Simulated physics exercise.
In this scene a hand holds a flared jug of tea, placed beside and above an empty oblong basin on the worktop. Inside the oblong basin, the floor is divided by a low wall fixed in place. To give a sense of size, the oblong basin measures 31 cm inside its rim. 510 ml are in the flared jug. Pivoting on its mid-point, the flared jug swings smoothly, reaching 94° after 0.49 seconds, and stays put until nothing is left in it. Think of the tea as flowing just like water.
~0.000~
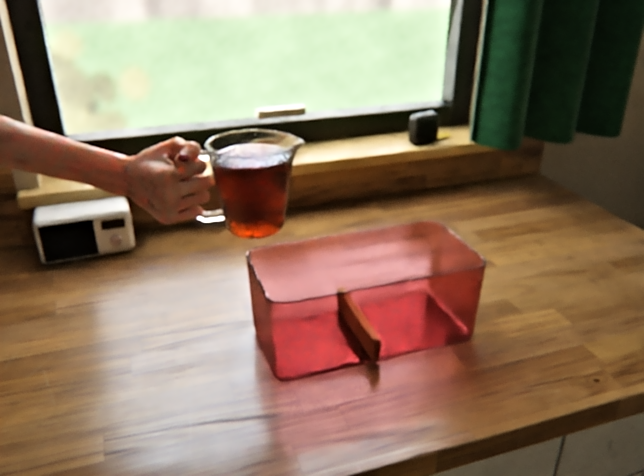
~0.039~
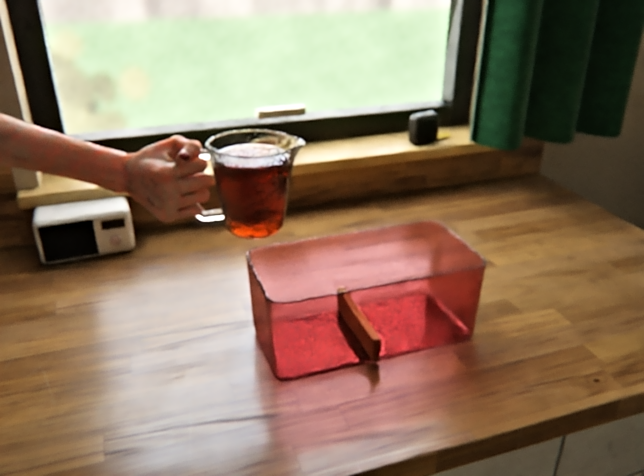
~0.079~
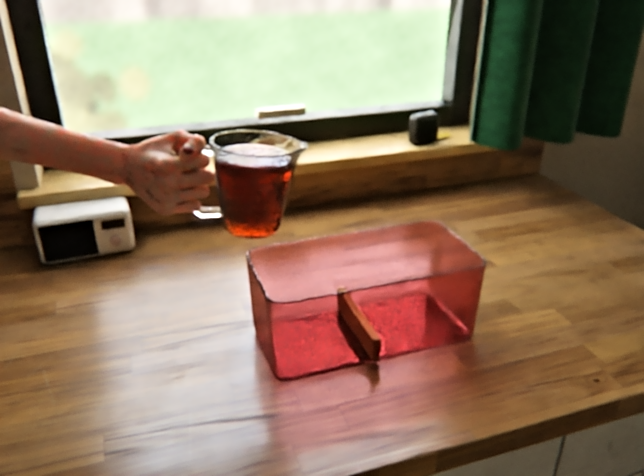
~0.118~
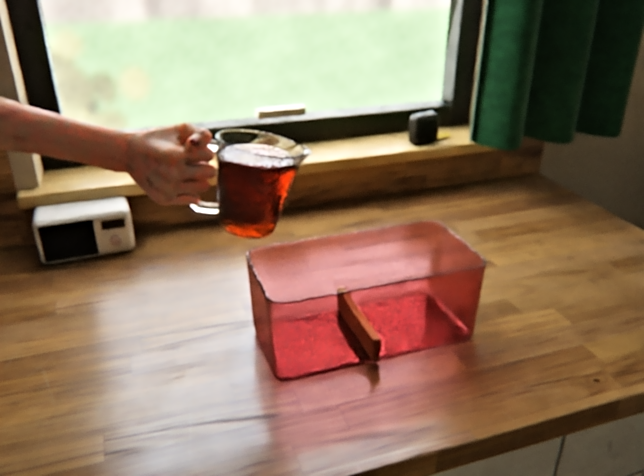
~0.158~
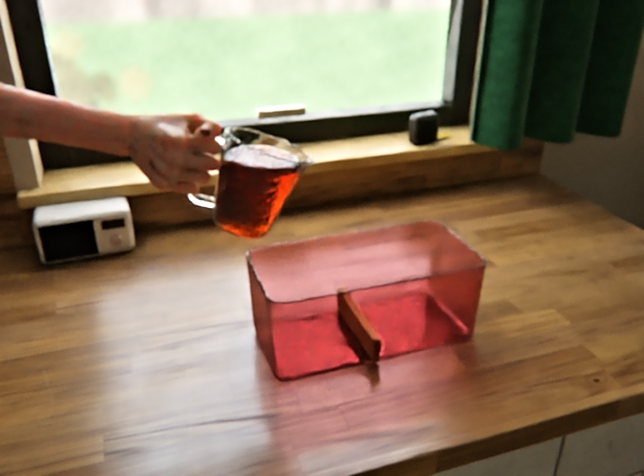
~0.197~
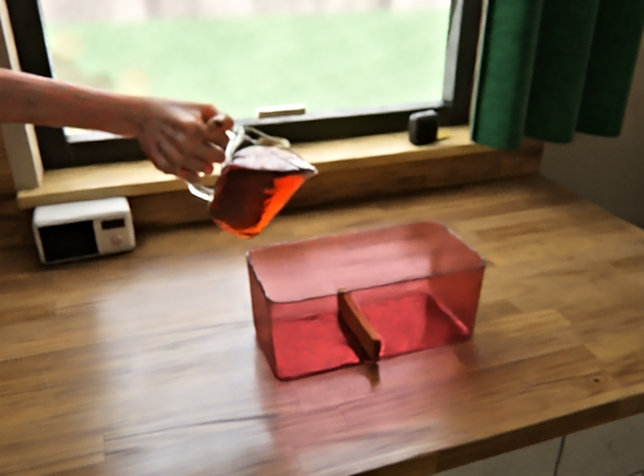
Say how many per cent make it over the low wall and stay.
About 38 per cent makes it over and stays.
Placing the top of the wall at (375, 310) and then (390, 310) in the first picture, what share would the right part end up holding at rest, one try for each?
In turn about 10 and 15 per cent.
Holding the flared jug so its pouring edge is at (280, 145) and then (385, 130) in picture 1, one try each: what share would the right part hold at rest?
Near 10 in a hundred on the first go and near 85 in a hundred on the second.
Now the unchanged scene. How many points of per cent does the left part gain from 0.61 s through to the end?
Near 18 percent, give or take.
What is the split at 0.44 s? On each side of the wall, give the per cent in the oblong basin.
12 left and 8 right, roughly.
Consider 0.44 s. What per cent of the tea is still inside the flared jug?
I'd estimate some 52 % remains.
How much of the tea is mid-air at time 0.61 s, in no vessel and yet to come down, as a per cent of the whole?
In-air share: About 16 %.
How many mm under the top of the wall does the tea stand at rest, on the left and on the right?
Left about 20 mm, while the right is about 28 mm.
By 0.44 s the tilt is 91° and 52 per cent is still to pour, 12 is left of the wall and 8 right of it.
By 0.61 s the tilt is 94° and 17 per cent is still to pour, 44 is left of the wall and 23 right of it.
By 0.79 s the tilt is 94° and 4 per cent is still to pour, 55 is left of the wall and 37 right of it.
By 0.99 s the tilt is 94° and 1 per cent is still to pour, 60 is left of the wall and 37 right of it.
At rest 61 per cent lies left of the wall, 38 right of it and 1 outside.
